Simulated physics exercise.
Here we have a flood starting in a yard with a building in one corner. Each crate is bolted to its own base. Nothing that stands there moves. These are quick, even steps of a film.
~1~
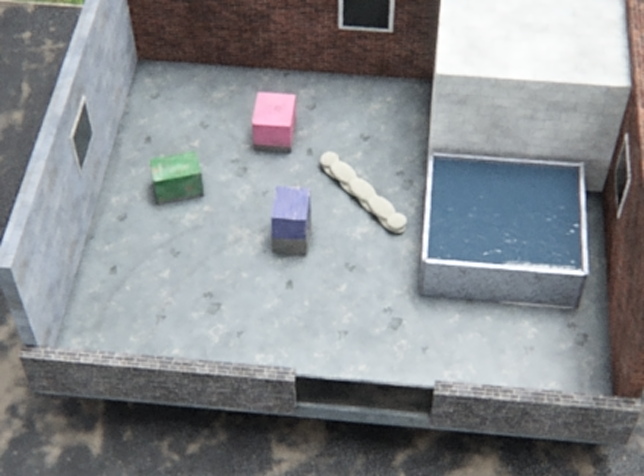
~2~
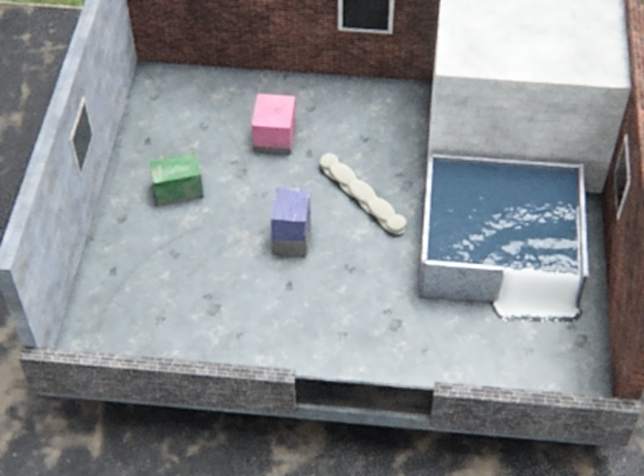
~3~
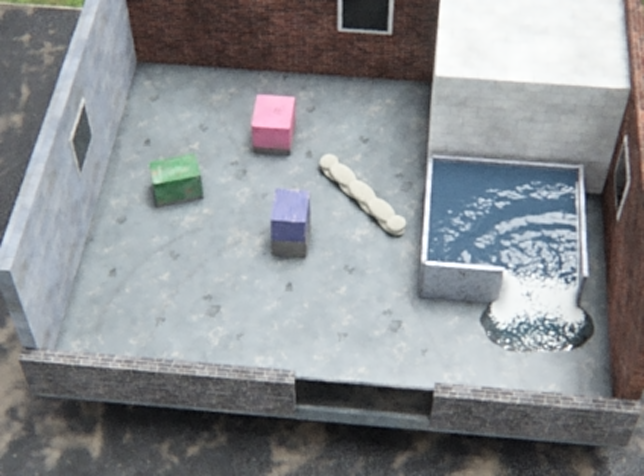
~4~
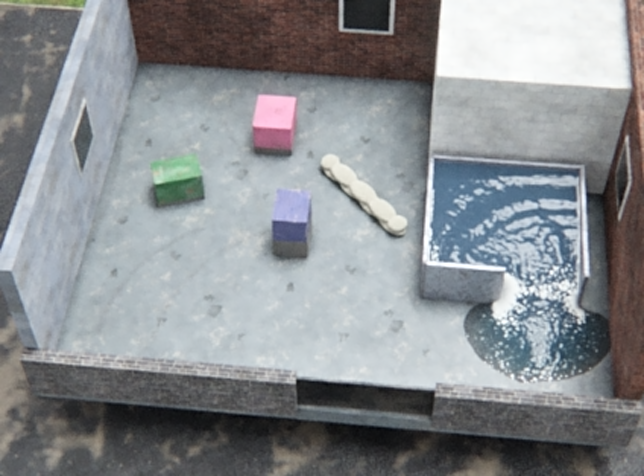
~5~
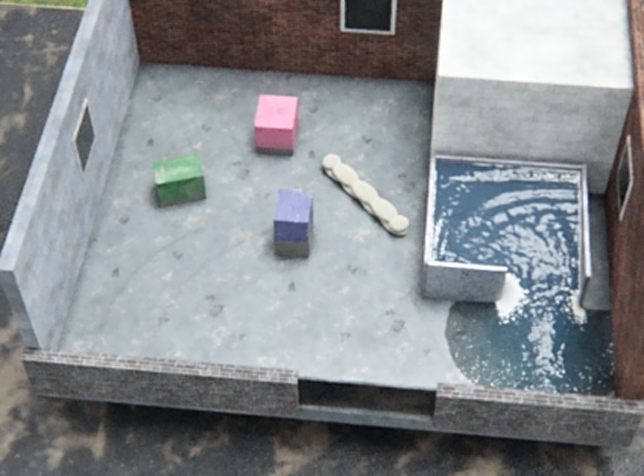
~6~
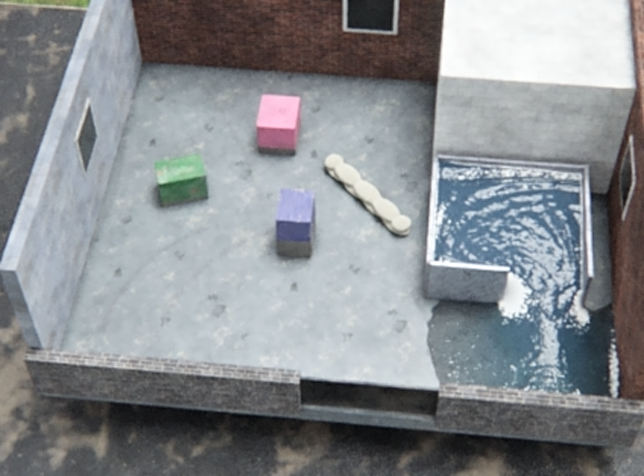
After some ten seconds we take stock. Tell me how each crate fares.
In the end: The blue crate stays dry; the pink crate stays dry; the green crate gets wet.
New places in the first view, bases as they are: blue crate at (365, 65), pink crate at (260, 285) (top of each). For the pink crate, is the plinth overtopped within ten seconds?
Then: Pink crate ends up wet.
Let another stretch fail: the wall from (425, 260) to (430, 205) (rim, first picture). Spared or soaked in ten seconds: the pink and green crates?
My reading: Pink crate is topped, green crate is soaked.
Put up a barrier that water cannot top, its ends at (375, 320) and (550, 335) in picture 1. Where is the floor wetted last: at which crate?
The pink one.
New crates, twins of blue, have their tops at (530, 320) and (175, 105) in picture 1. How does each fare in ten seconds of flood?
In turn: Is wetted, is spared.
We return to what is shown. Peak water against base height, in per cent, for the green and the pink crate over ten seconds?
Roughly 210 per cent, then 70 per cent.
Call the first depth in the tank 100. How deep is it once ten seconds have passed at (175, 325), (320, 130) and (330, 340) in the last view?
Roughly 14, 12 and 6 per cent, in turn.
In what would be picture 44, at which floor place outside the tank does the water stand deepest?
Around (606, 247).
A moment on, water covers 15 % of the floor; the blue crate not reached, the pink crate not reached, the green crate not reached.
Next, water covers 20 % of the floor; the blue crate not reached, the pink crate not reached, the green crate not reached.
Then, water covers 50 % of the floor; the blue crate water round its plinth, the pink crate not reached, the green crate not reached.
Later, water covers 80 % of the floor; the blue crate water round its plinth, the pink crate water round its plinth, the green crate water round its plinth.
In the end, water covers 95 % of the floor; the blue crate stayed above the water, the pink crate stayed above the water, the green crate was topped.
